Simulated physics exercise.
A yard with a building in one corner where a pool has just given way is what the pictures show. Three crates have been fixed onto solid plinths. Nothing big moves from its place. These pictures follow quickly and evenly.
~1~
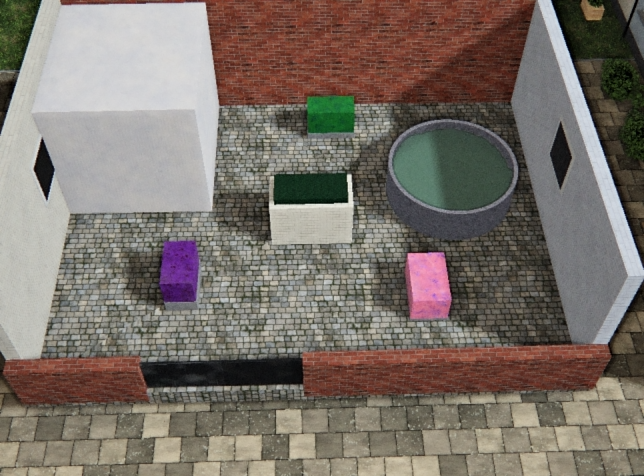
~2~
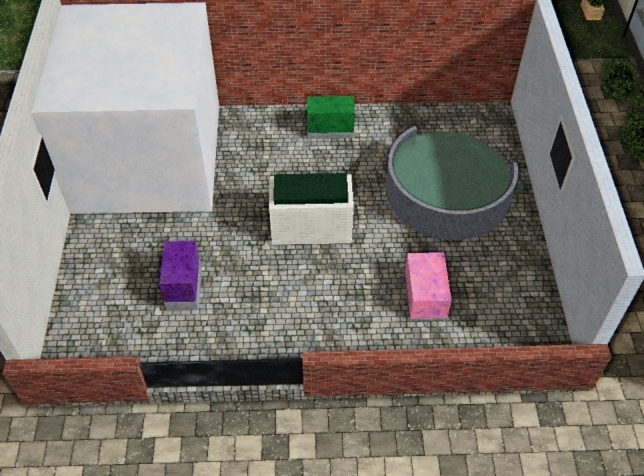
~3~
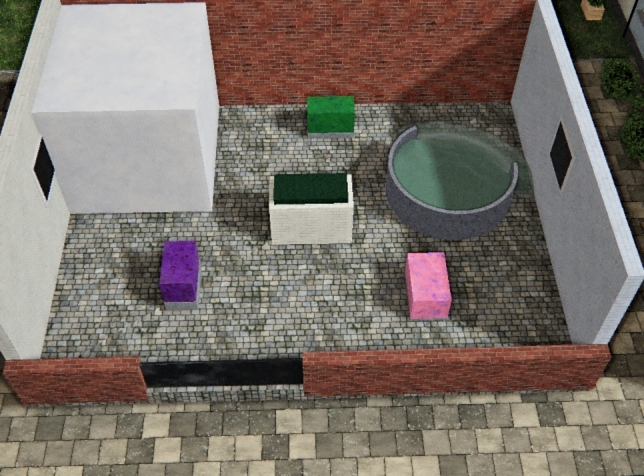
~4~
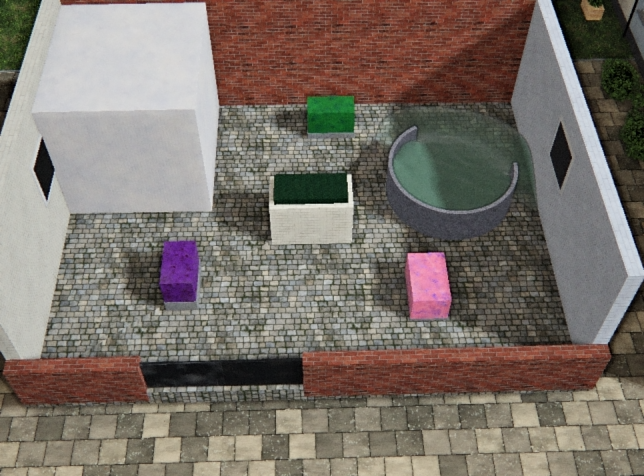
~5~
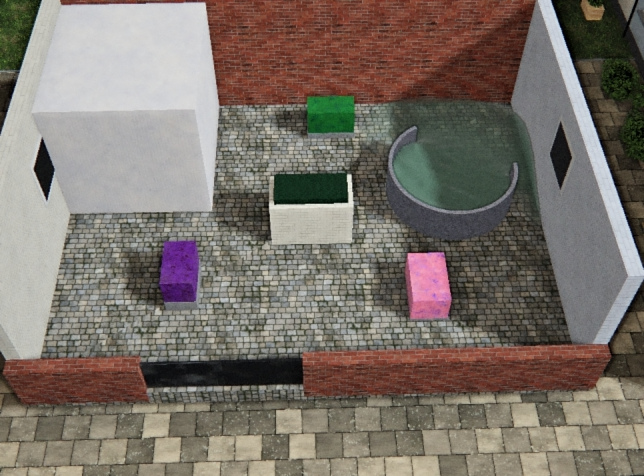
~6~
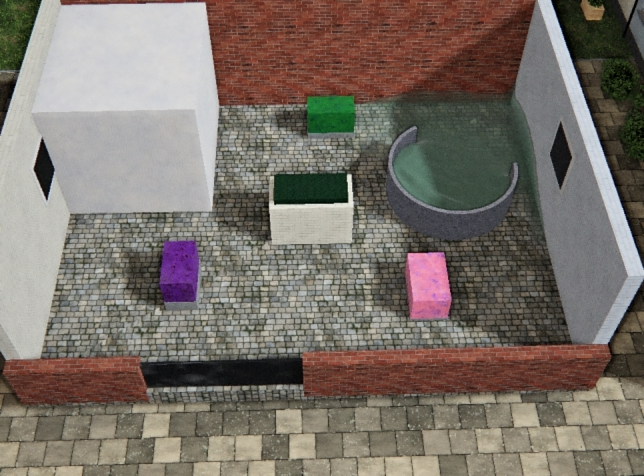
In a walled yard, a round pool's far side opens and greenish water spreads out behind it.
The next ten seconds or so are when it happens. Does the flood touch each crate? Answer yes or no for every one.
Pink crate: Yes; purple crate: No; green crate: Yes.
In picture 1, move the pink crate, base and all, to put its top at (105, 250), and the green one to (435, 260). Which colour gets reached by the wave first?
The green crate is first.
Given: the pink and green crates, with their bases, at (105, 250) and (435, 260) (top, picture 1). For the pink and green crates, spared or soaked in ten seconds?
Result - pink crate is overtopped, green crate is missed.
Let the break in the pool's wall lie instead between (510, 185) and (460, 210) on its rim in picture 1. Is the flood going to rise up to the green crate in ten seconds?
In that case, green is never flooded.
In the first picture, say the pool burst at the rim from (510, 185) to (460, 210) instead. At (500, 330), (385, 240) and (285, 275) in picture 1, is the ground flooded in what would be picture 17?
The first comes out soaked, the second untouched, the third untouched.
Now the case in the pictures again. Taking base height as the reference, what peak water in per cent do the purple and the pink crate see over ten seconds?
The first reaches around 50 in a hundred, the second around 240.
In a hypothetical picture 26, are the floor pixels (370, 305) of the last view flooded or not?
Lab note: Spot reads unsubmerged.
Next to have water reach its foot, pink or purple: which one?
Note: The one in pink is first.
A moment on, water covers 20 % of the floor; the pink crate not reached, the purple crate not reached, the green crate water round its plinth.
Next, water covers 25 % of the floor; the pink crate not reached, the purple crate not reached, the green crate water round its plinth.
Then, water covers 45 % of the floor; the pink crate water round its plinth, the purple crate not reached, the green crate water round its plinth.
Later, water covers 75 % of the floor; the pink crate water round its plinth, the purple crate water round its plinth, the green crate water round its plinth.
In the end, water covers 95 % of the floor; the pink crate was topped, the purple crate stayed above the water, the green crate was topped.
